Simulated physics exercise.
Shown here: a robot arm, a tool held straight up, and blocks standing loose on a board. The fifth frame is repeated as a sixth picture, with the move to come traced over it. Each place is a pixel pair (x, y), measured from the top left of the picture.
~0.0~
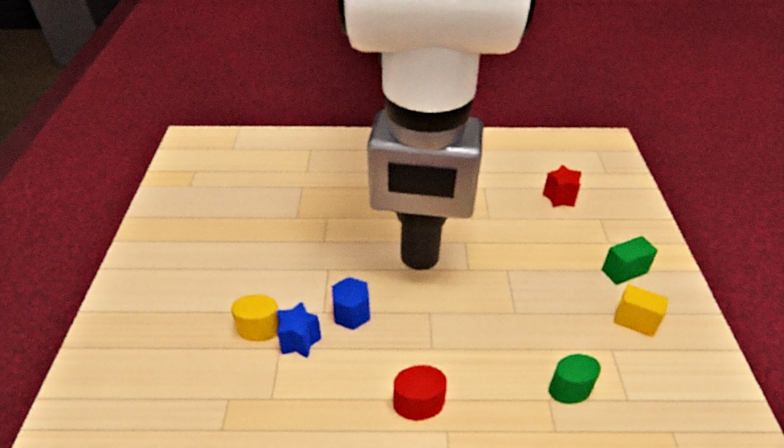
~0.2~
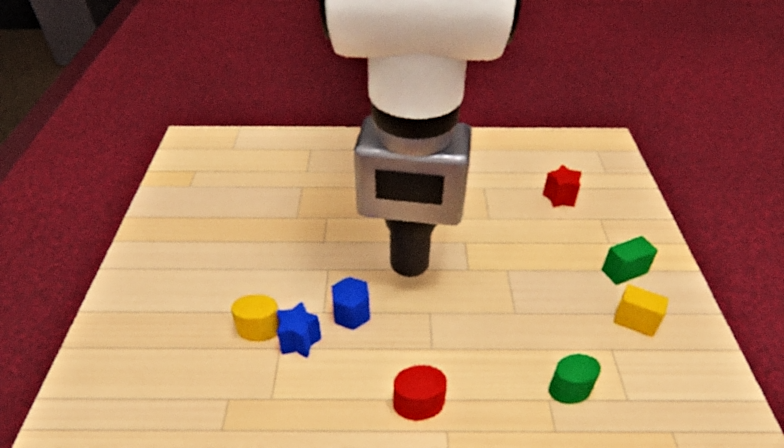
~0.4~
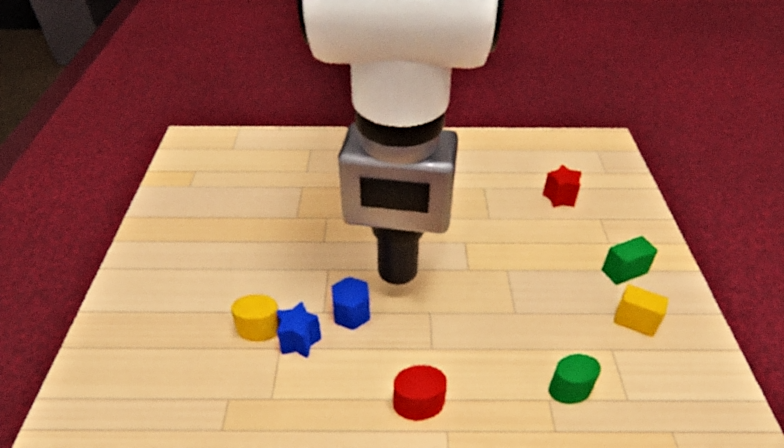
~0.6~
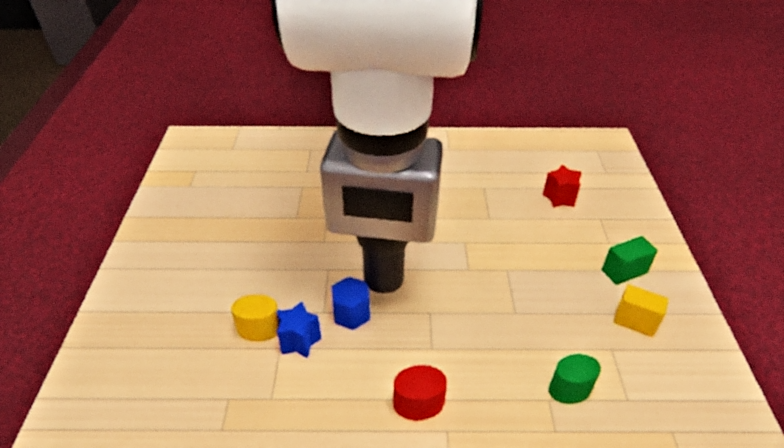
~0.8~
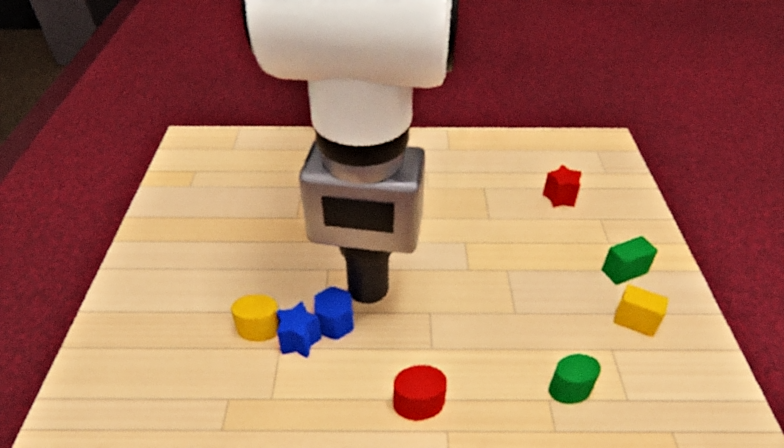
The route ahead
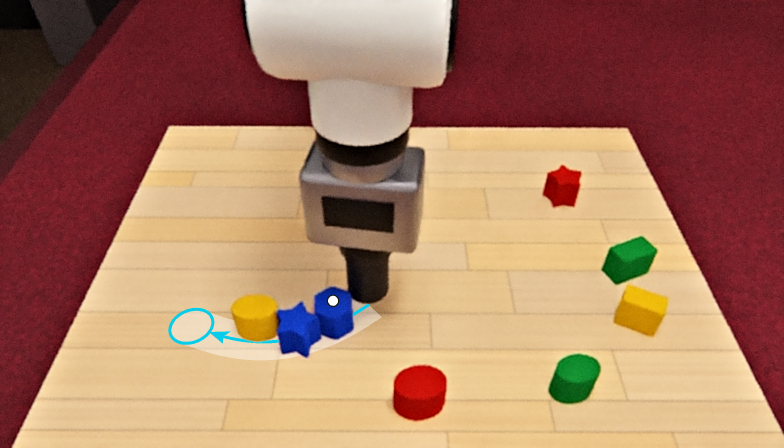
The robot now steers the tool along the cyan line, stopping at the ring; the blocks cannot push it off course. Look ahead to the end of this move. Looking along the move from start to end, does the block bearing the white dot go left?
I'd say yes.
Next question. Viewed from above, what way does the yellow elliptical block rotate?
Clockwise rotation.
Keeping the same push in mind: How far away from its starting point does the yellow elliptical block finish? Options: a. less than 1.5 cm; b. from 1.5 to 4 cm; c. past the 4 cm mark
Choice c: Past the 4 cm mark.
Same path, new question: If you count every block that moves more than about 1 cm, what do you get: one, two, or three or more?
Counting only shifts above 1 cm, I get three or more blocks.
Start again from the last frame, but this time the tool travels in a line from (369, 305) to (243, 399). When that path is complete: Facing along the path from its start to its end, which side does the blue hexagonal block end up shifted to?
My prediction: Rightwards.
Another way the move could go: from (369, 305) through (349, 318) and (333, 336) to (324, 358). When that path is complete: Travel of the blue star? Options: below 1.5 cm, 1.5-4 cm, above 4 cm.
Covers over 4 cm.
The drawn path runs from (369, 305) via (314, 333) and (249, 341), ending at (191, 326); the dot is on the blue hexagonal block.
The first path, step by step. One third of the way, tool (311, 317); blue star (239, 352); blue hexagonal block (273, 333).
Two thirds of the way, tool (245, 325); yellow elliptical block (210, 298), turned 35° clockwise; blue star (197, 383), turned 25° anticlockwise; blue hexagonal block (216, 350), turned 55° anticlockwise.
At the end, tool (185, 310); yellow elliptical block (174, 274), turned 95° clockwise; blue star (195, 385), turned 35° anticlockwise; blue hexagonal block (209, 351), turned 70° anticlockwise.
